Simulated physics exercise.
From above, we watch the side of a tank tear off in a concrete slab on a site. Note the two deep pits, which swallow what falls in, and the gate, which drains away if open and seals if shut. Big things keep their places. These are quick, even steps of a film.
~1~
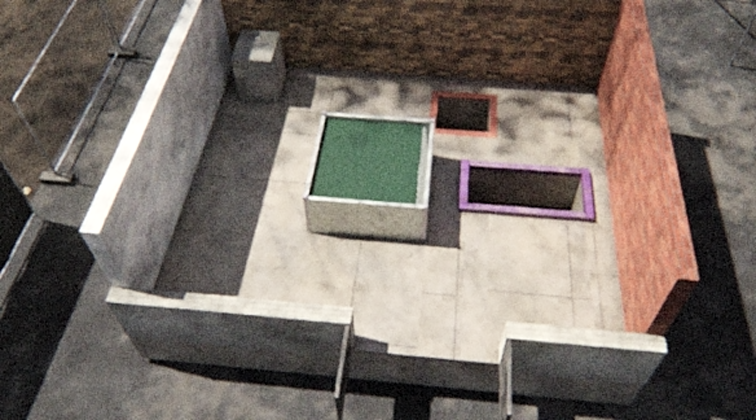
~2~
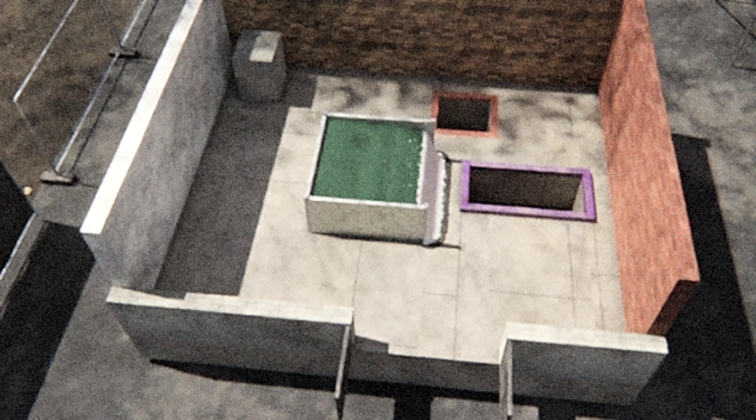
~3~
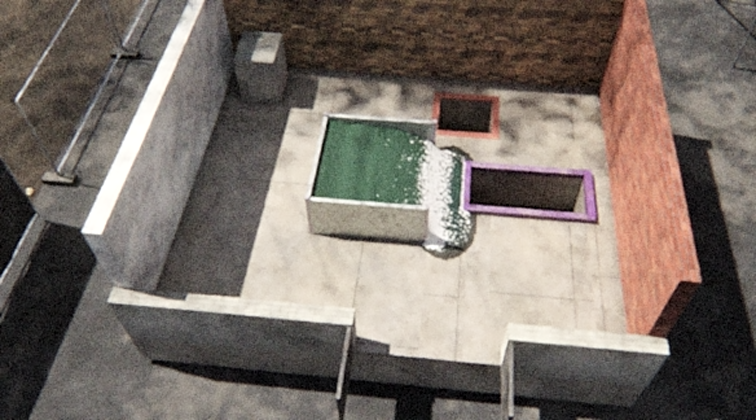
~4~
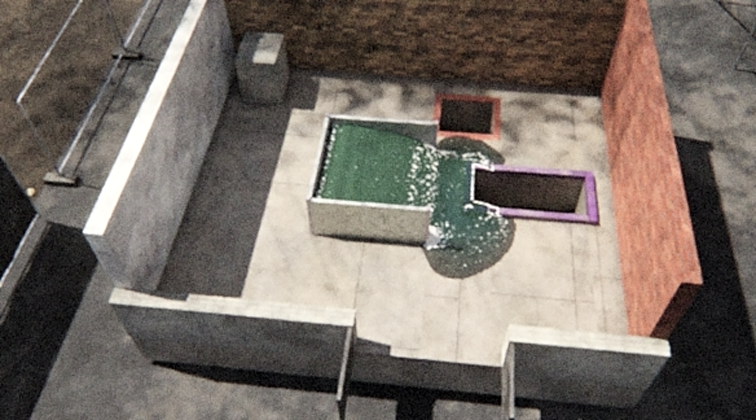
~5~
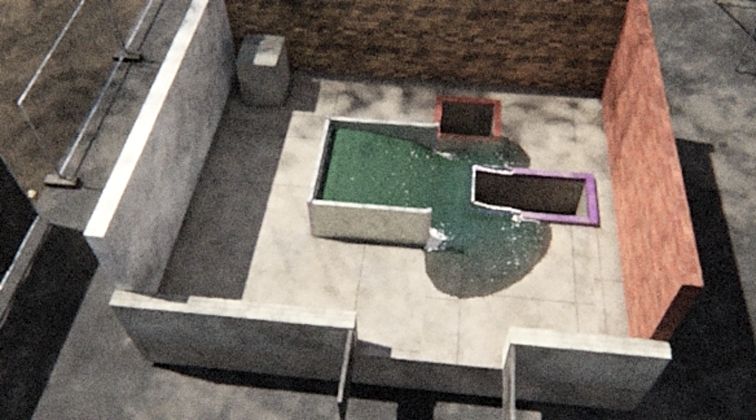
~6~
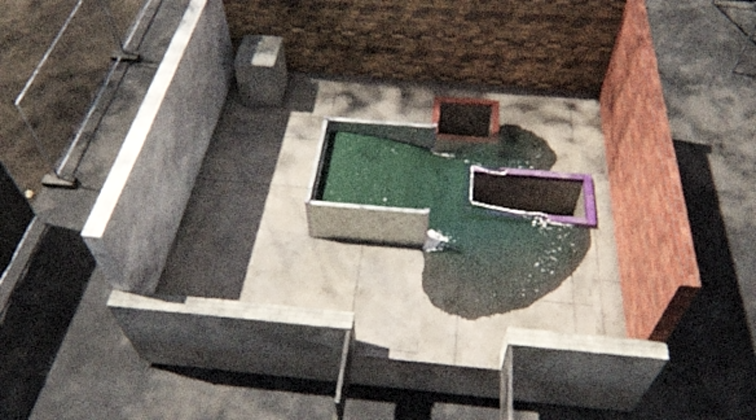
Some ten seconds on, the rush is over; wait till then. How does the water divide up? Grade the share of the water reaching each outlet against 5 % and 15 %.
By my reckoning the gate lands between 5 and 15 %, the purple pit goes over 15 %, the red pit goes over 15 %.
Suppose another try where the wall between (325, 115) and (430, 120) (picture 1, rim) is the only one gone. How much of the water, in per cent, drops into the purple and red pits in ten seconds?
Purple 0 %, red 40 %.
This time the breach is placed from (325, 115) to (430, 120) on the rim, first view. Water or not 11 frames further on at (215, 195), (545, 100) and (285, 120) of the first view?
In that order: Dry, under water, wet.
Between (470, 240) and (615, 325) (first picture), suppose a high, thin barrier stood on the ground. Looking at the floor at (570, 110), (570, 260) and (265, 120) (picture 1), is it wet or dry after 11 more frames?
Same order as asked - soaked, soaked, unsoaked.
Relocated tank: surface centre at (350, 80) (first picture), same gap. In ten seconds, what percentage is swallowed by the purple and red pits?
Shares - purple: 6 in a hundred; red: 65 in a hundred.
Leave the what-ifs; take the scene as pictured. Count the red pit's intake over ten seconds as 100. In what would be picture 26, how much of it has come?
Around 30 %.
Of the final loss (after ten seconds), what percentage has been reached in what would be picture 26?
Close to 55 per cent.
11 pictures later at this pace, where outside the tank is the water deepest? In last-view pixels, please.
Somewhere close to (620, 353).
A moment on, water covers 35 % of the floor; the gate 0 %, the purple pit 15 %, the red pit 2 %.
Next, water covers 35 % of the floor; the gate 0 %, the purple pit 22 %, the red pit 3 %.
Then, water covers 40 % of the floor; the gate 1 %, the purple pit 24 %, the red pit 6 %.
Later, water covers 60 % of the floor; the gate 5 %, the purple pit 25 %, the red pit 13 %.
In the end, water covers 70 % of the floor; the gate 10 %, the purple pit 25 %, the red pit 21 %.
